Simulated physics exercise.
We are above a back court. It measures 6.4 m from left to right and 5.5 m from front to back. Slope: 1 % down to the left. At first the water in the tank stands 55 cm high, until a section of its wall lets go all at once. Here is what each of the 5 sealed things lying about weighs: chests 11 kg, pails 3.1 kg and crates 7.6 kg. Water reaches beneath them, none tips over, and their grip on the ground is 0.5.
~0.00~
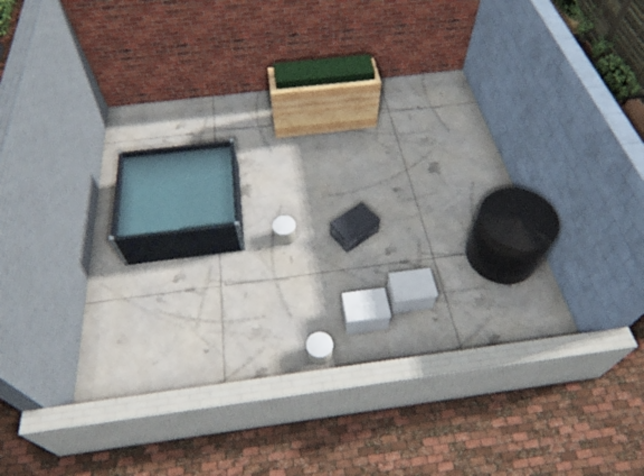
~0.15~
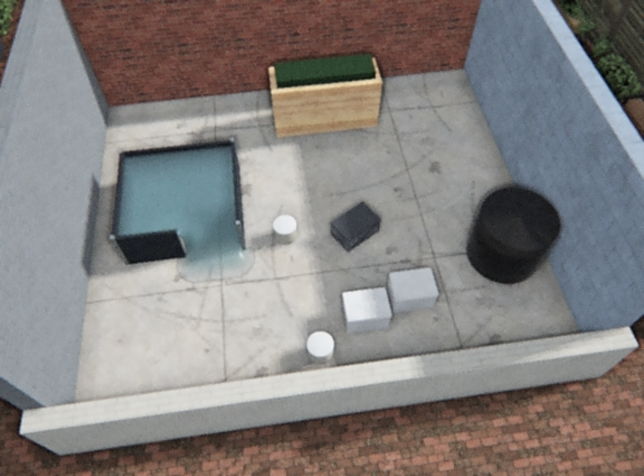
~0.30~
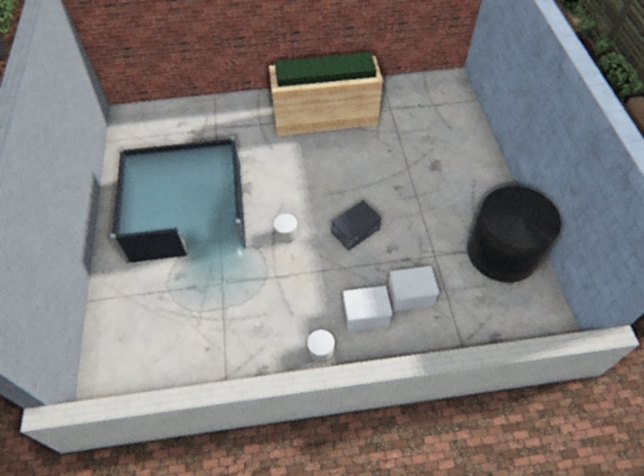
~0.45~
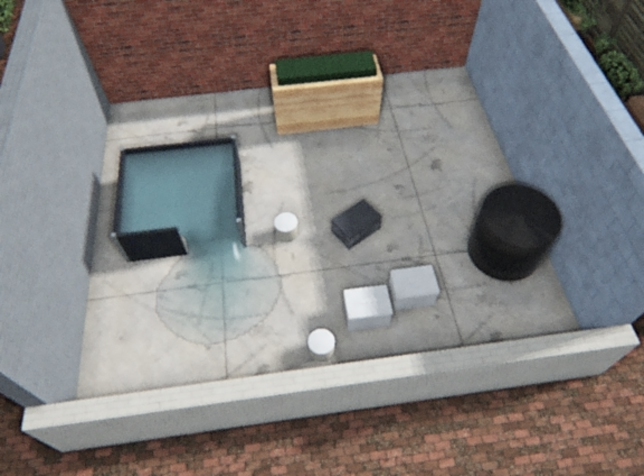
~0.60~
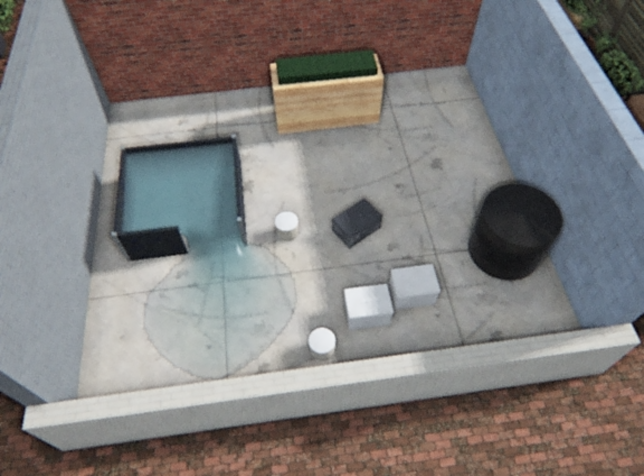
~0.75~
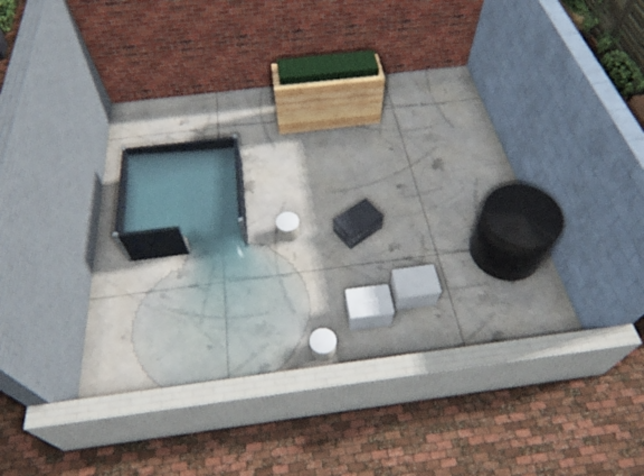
Water pouring through a gap in a dark square tank's front wall, spreading in a rounded sheet across a walled courtyard's paving.
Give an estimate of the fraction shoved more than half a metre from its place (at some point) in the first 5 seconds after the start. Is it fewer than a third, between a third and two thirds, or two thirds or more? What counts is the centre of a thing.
The way it's going, it will be the middle band.
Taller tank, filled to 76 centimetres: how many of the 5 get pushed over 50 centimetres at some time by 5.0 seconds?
So the tally would be 3.
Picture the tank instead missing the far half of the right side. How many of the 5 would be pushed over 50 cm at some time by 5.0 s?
That gives 1 of them.
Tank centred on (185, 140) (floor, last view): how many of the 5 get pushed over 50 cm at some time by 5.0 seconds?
Count: 5.
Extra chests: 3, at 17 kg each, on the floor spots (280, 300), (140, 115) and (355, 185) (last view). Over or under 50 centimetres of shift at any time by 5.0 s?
First exceeds it, second falls shy, third falls shy.
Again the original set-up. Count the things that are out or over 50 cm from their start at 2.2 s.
I count 1 of them.
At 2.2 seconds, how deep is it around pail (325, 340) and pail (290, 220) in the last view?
About 3 and 0 cm.
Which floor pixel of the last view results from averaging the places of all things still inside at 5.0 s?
Mean position approx. (430, 263).
After 1.1 s 0 of 5 are over 50 cm from their spots; 0 afloat.
After 2.2 s 1 of 5 are over 50 cm from their spots; 0 afloat.
After 3.5 s 2 of 5 are over 50 cm from their spots; 0 afloat.
After 5.0 s 3 of 5 are over 50 cm from their spots, and 3 have been at some point; 2 afloat.
